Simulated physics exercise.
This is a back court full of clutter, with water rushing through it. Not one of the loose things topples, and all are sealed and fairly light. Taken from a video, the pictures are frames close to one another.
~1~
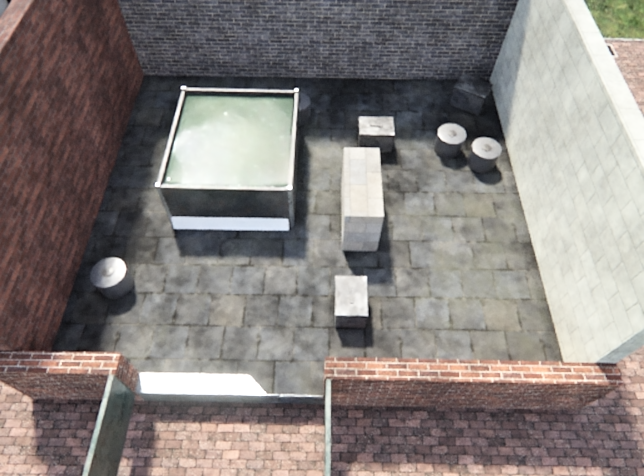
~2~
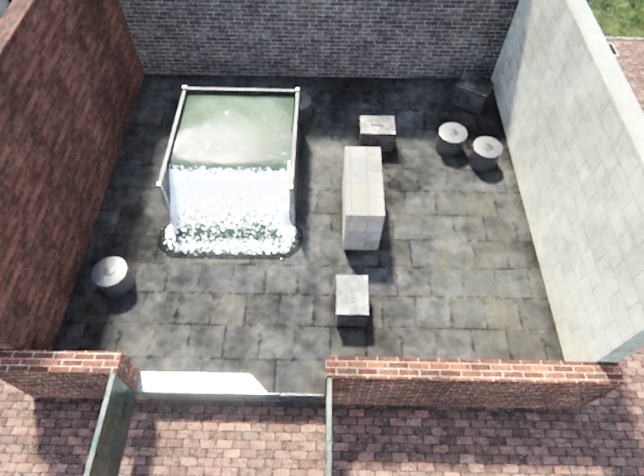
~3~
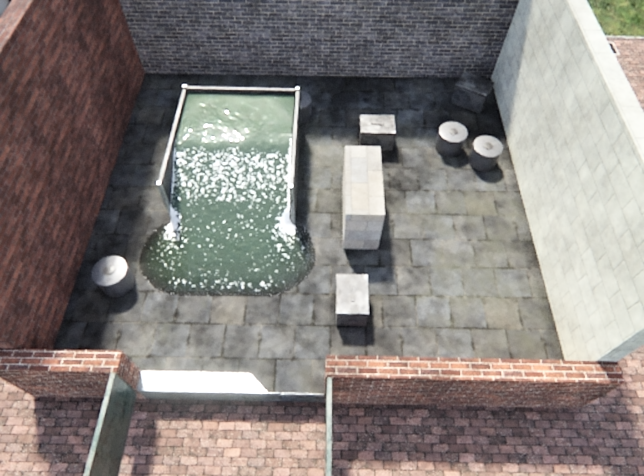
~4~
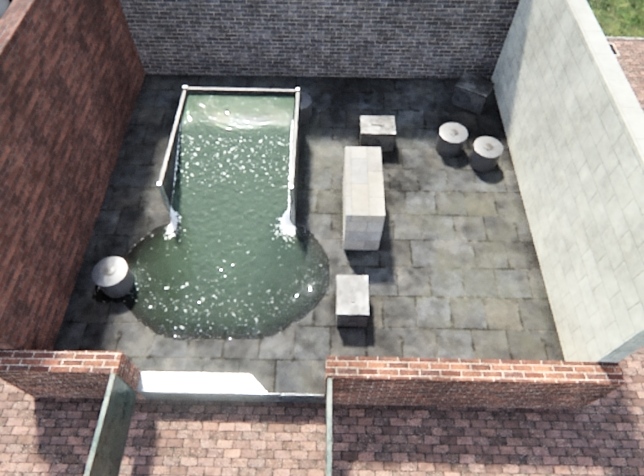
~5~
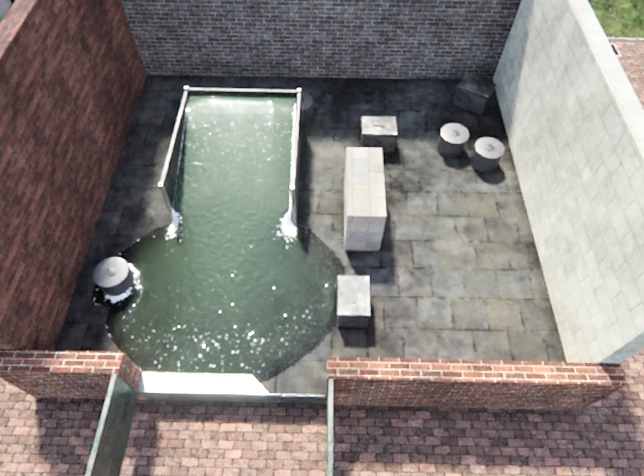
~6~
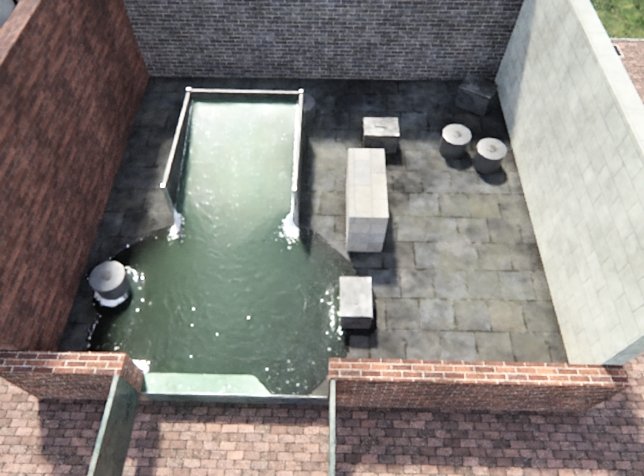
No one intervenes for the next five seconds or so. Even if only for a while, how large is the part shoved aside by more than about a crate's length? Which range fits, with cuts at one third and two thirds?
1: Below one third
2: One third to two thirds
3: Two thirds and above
Option 1: Below one third.
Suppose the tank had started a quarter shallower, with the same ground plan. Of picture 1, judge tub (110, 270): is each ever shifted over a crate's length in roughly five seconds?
Call: At least that much.
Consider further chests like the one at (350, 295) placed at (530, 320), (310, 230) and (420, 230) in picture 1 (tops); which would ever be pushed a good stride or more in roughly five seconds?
Each in turn: Pushed clear, stays in place, stays in place.
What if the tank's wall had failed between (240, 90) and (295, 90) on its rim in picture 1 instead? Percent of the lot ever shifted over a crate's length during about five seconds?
Estimate: Close to 70 per cent.
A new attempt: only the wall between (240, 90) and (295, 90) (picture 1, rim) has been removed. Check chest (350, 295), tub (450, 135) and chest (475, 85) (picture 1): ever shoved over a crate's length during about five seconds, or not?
Results in order: Stayed within it / moved that far / moved that far.
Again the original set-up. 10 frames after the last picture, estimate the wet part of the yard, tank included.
40 %, give or take.
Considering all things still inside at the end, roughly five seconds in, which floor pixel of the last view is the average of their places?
Roughly at (392, 149).
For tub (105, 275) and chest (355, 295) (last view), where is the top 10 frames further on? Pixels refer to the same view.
They end up at about pixels (71, 312) and (449, 325).
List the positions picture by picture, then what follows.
A tub at (108, 272) rests on the ground; a chest at (352, 295), on the bottom; 0 of 7 have shifted, in the first picture.
A tub at (110, 271) rests on the ground; a chest at (353, 294), on the bottom; 0 of 7 have shifted, in the second picture.
A tub at (110, 270) rests on the ground; a chest at (353, 293) rests on the ground; 0 of 7 have shifted, in the third picture.
A tub at (110, 271) rests on the ground; a chest at (353, 294), on the bottom; 0 of 7 have shifted, in the fourth picture.
A tub at (111, 272), on the bottom; a chest at (354, 295), on the bottom; 0 of 7 have shifted, in the fifth picture.
A tub at (107, 276), on the bottom, close to its start; a chest at (356, 296) rests on the ground; 1 of 7 have shifted, in the sixth picture.
A moment on, 1 of 7 are well off their spots; 0 afloat.
Next, 2 of 7 are well off their spots; 1 afloat.
Later, 2 of 7 are well off their spots; 1 afloat.
In the end, 2 of 7 are well off their spots, and 2 have been at some point; 1 afloat.
